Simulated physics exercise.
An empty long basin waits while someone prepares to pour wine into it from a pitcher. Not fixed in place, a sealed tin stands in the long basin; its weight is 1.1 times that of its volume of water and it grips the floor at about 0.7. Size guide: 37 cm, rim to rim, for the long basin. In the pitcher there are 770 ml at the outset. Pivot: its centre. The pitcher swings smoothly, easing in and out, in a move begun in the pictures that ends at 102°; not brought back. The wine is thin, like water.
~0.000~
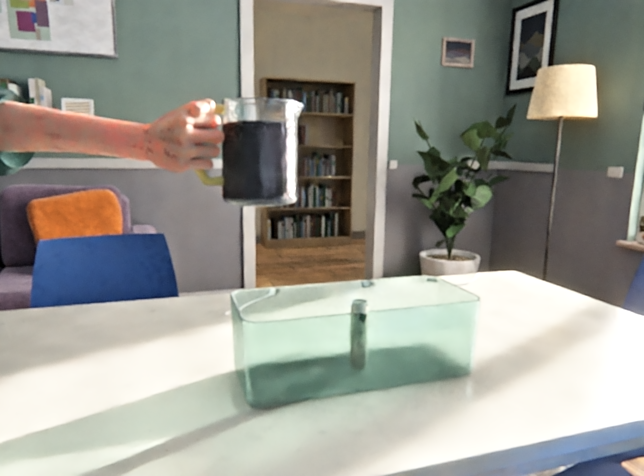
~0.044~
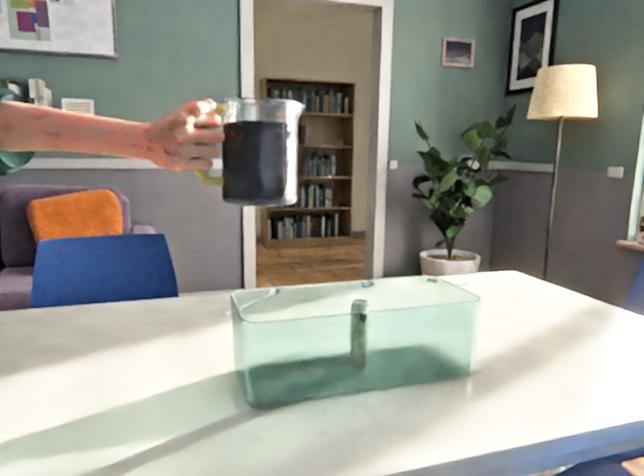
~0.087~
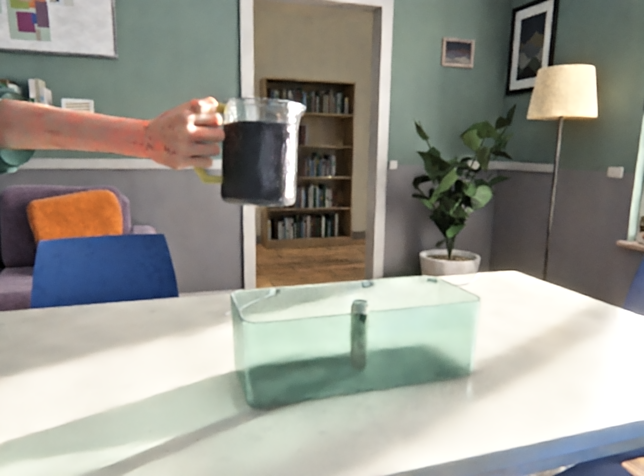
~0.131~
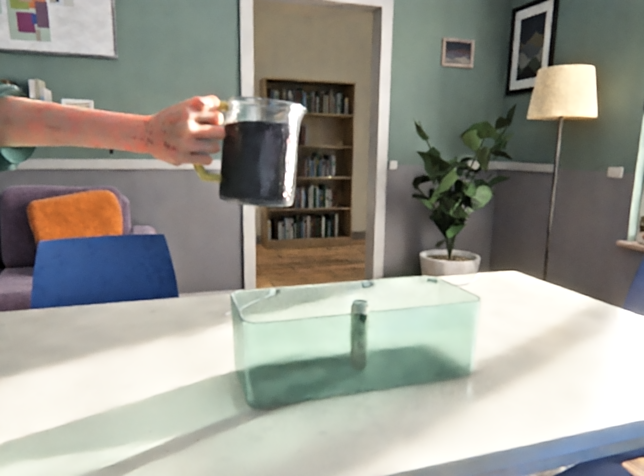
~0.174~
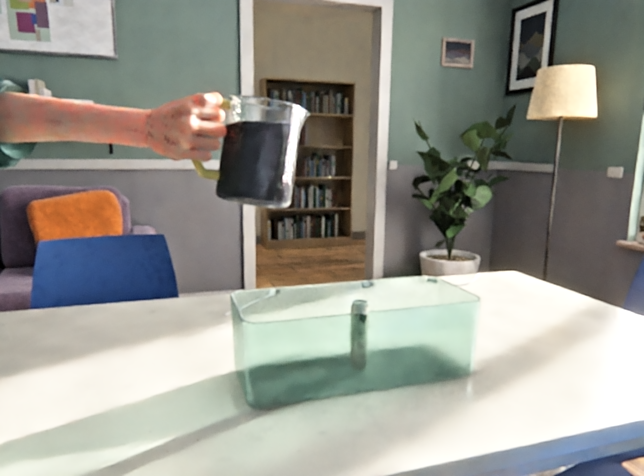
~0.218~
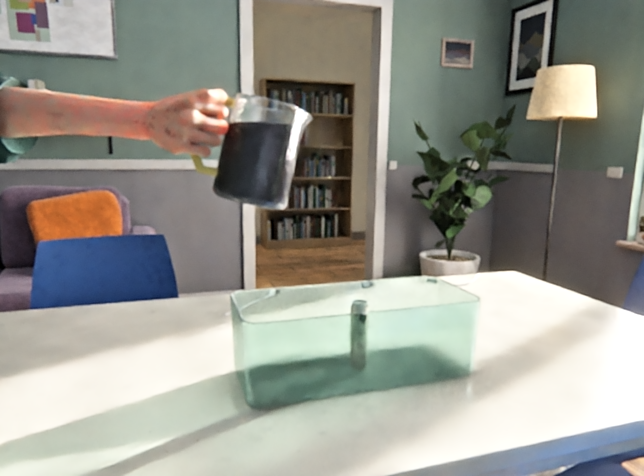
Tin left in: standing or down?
It's bound to withstand the flow.
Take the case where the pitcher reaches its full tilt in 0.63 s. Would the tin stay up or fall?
In that case the tin stays vertical.
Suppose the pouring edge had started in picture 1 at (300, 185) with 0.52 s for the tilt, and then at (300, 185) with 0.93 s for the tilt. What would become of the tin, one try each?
Trial 1 - tin tips; trial 2 - tin tips.
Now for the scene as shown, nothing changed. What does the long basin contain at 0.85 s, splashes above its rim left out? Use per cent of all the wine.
About 26 per cent.
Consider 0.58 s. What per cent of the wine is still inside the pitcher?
I reckon about 88 in a hundred is still held.
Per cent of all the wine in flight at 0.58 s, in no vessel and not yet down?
Some 12 per cent, I reckon.
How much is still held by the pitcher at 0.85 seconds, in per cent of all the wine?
Close to 40 percent of the whole amount.
After 0.58 s the tilt is 71° and 88 per cent is still to pour; the tin stands where it began.
After 0.85 s the tilt is 100° and 41 per cent is still to pour; the tin stands where it began.
After 1.13 s the tilt is 102° and 9 per cent is still to pour; the tin stands where it began.
After 1.43 s the tilt is 102° and 1 per cent is still to pour; the tin stands where it began.
In the end the tin stands where it began.
